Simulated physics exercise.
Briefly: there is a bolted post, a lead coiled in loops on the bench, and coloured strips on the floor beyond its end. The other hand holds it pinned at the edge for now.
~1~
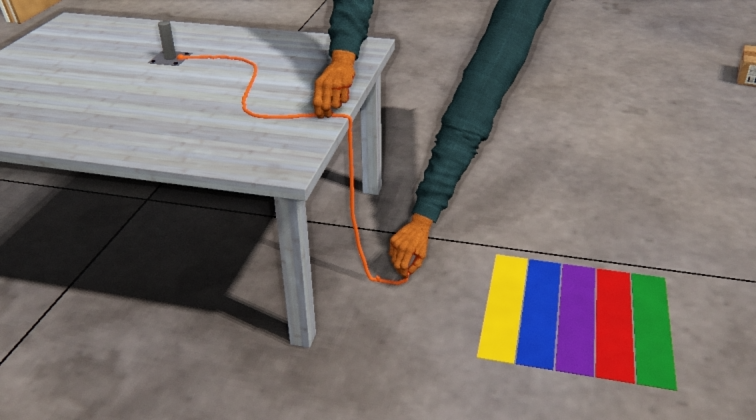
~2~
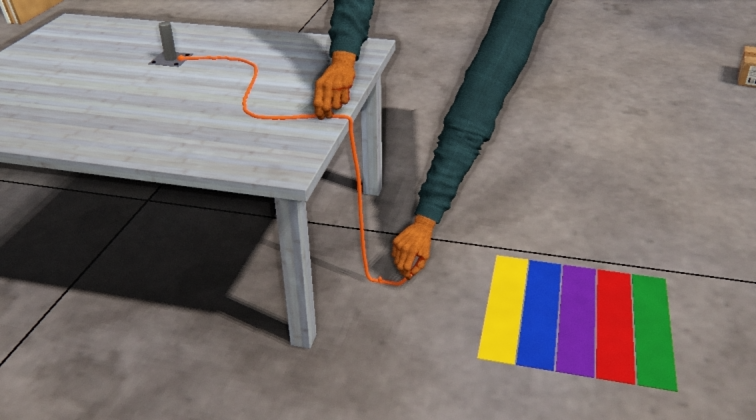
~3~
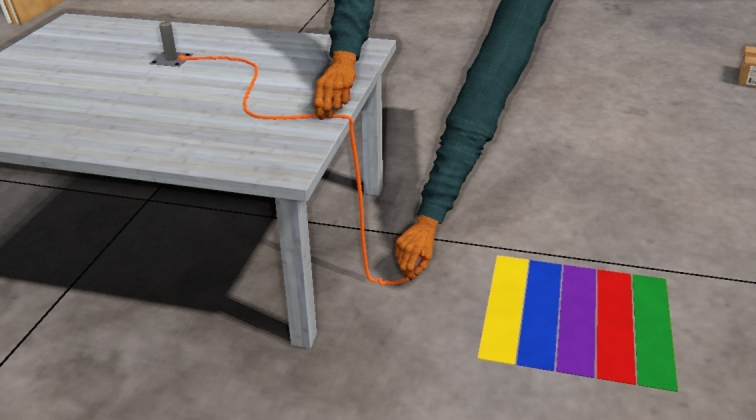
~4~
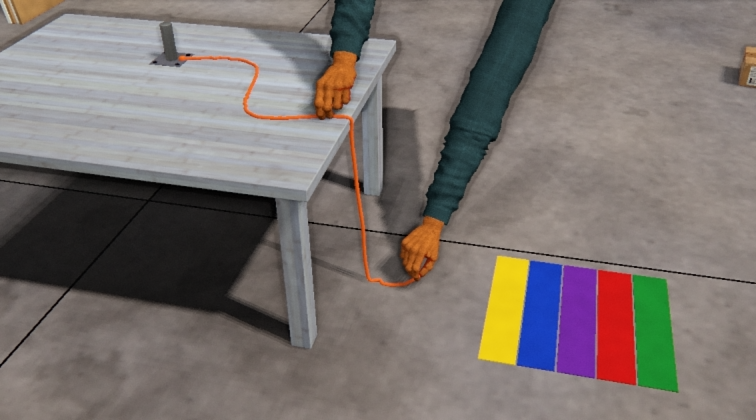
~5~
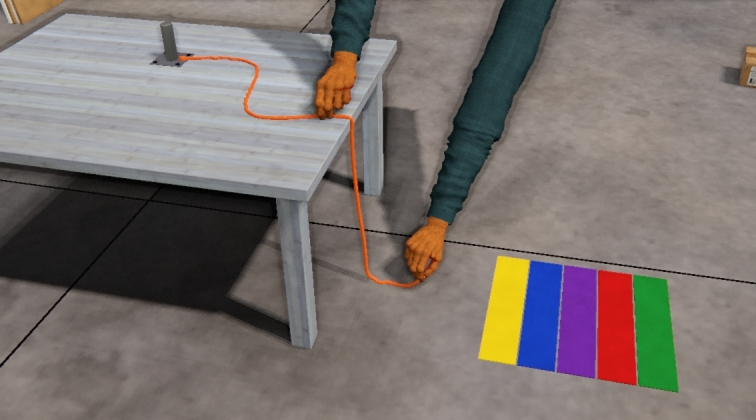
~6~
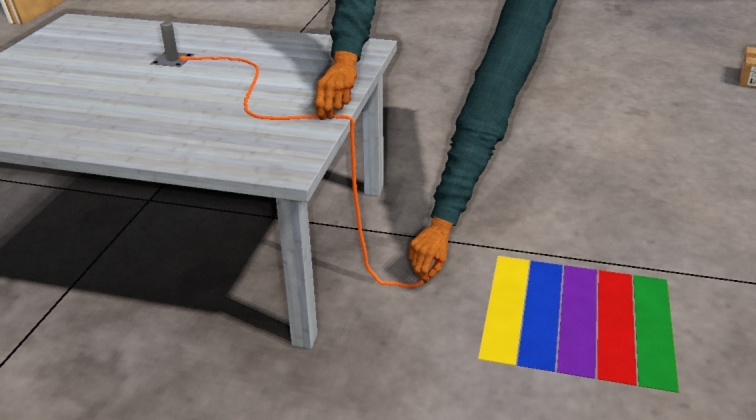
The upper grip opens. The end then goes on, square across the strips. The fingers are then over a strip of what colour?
A red strip.
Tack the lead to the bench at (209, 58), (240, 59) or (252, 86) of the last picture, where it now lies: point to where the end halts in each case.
Approximately at (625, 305), at (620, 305) and at (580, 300), in that order.
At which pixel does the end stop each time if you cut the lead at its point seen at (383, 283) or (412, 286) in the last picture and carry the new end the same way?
(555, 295) and (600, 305).
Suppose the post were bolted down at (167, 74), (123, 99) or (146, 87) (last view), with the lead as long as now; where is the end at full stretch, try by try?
Try by try, about (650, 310), (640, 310) and (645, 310).
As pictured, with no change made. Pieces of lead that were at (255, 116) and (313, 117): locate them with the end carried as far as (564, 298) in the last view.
The first one ends up at (341, 107) and the second one at (365, 151).
Soon after, end near (564, 298); over purple.
Then, end near (604, 304); over red.
At full stretch, end near (629, 307); over red. It gets as far as the red strip.
